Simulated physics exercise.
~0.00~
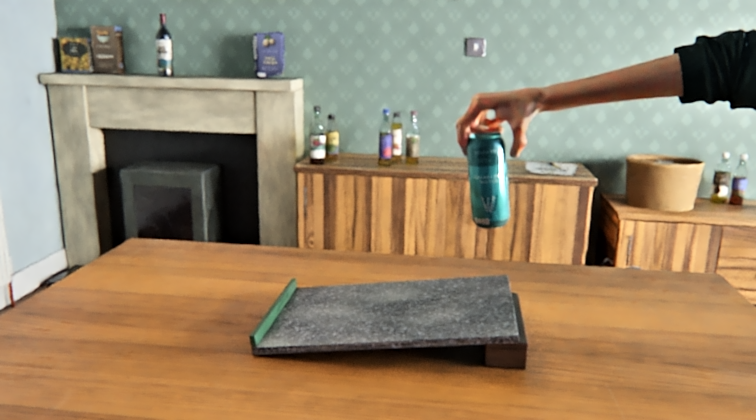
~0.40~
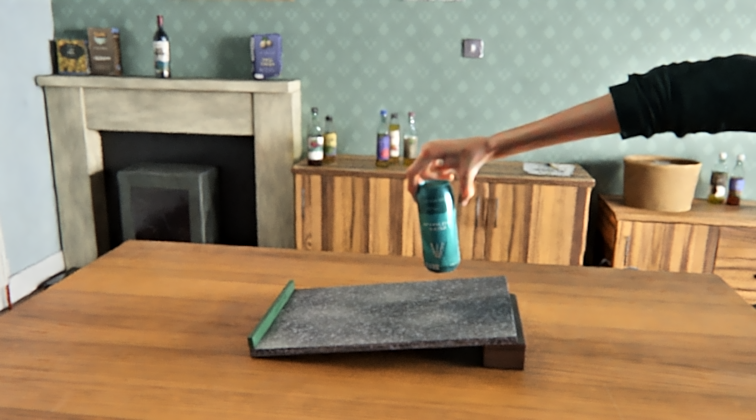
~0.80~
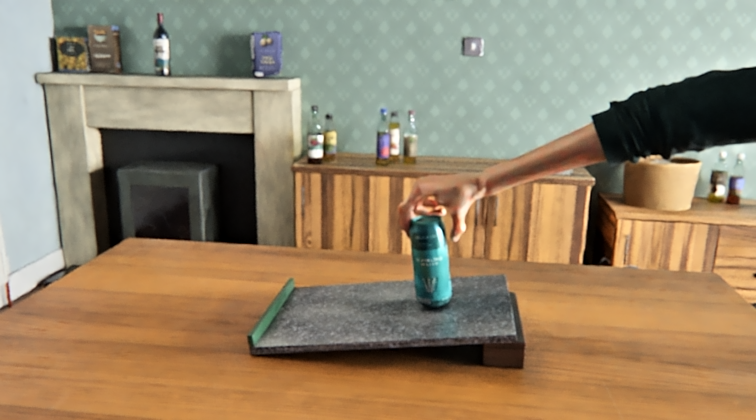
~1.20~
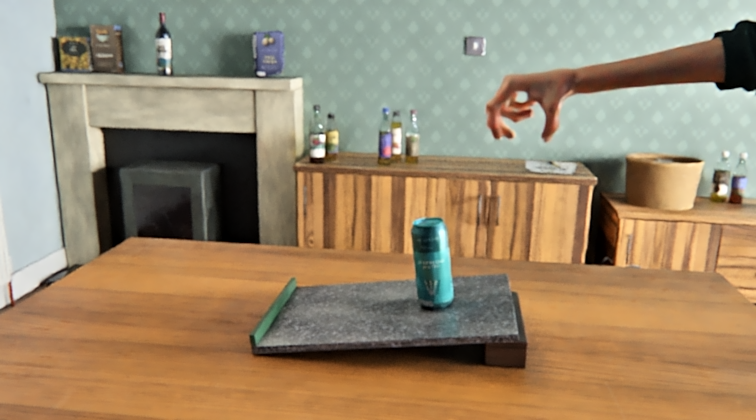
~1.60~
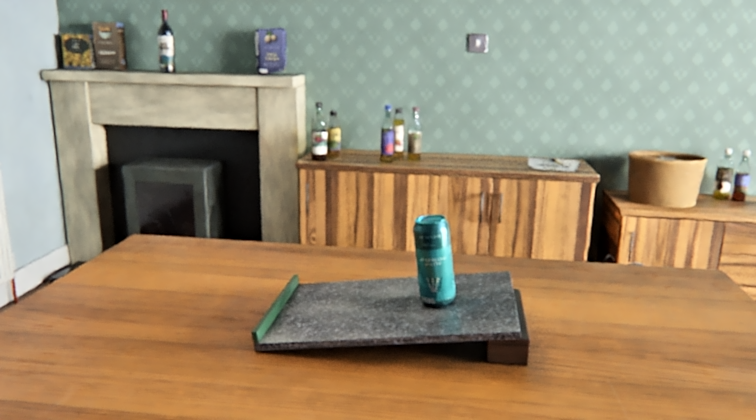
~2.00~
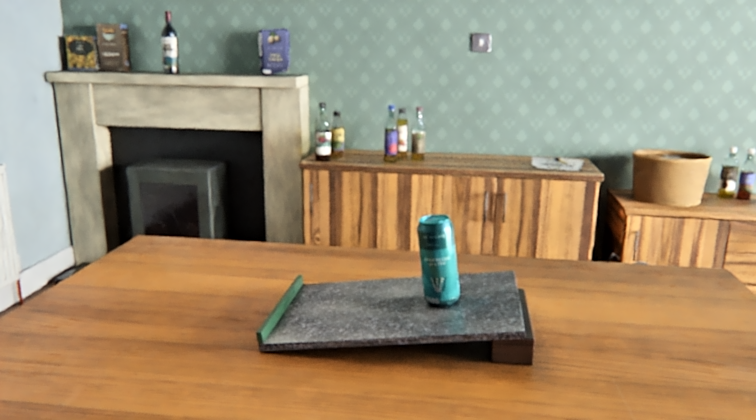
A hand lowers a turquoise can onto a sloping board and withdraws, leaving it standing still.
